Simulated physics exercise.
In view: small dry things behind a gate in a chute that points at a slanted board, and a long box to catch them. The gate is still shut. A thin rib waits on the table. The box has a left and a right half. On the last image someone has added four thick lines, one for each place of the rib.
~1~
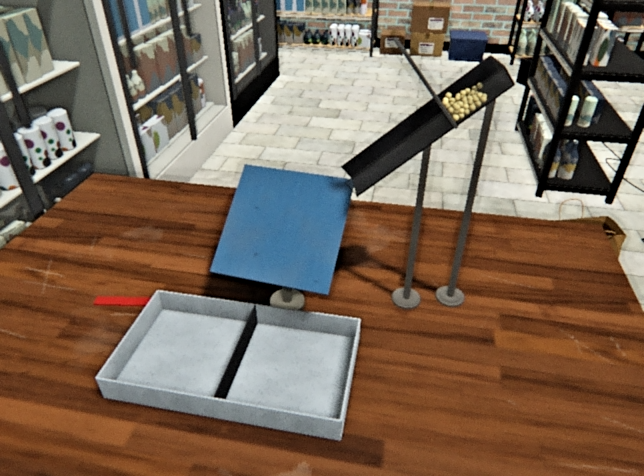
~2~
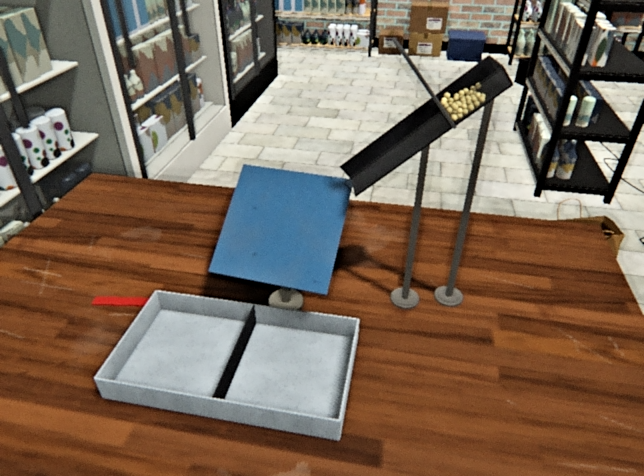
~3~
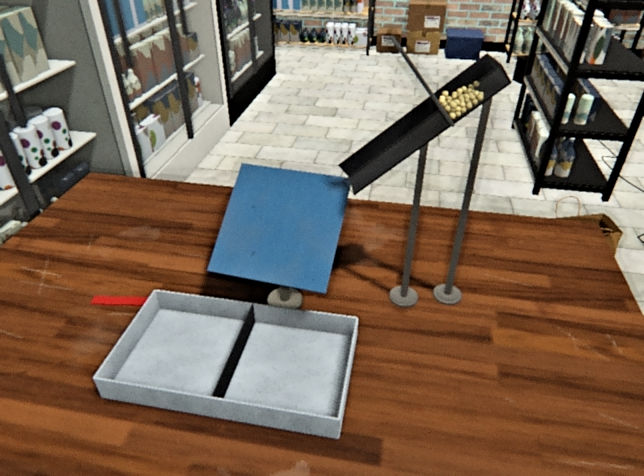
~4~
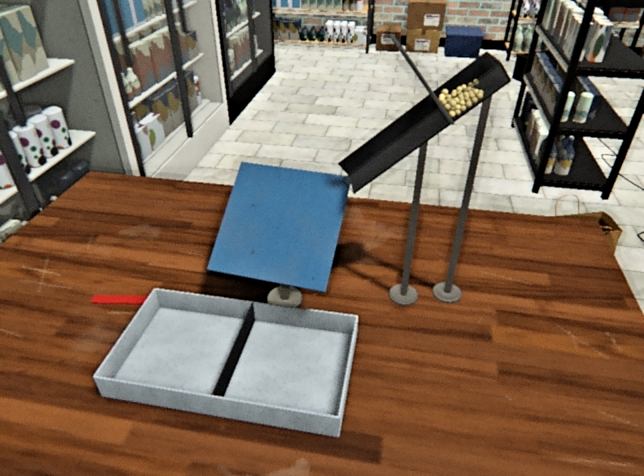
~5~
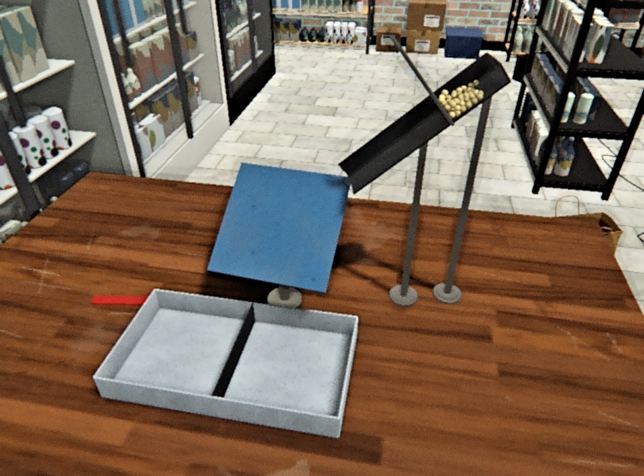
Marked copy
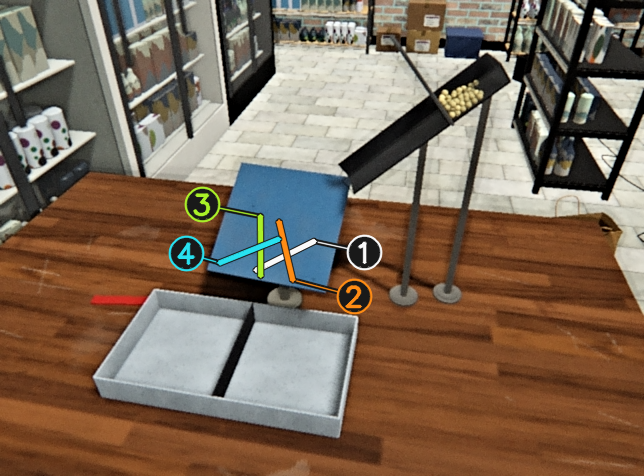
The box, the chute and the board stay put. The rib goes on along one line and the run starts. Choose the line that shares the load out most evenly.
Take 4.
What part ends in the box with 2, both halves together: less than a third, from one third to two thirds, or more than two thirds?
More than two thirds.
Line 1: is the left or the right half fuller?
More lands on the left.
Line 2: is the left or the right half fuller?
The right half.
On the marked copy, line 1 from (314, 241) to (256, 270); line 2 from (279, 221) to (292, 279); line 3 from (260, 216) to (260, 275); line 4 from (278, 239) to (219, 262).
For line 1, of what is caught, all but a few in the left half, only a few in the right.
For line 2, of what is caught, only a few in the left half, all but a few in the right.
For line 3, of what is caught, only a few in the left half, all but a few in the right.
For line 4, of what is caught, close to two thirds in the left half, close to a third in the right.
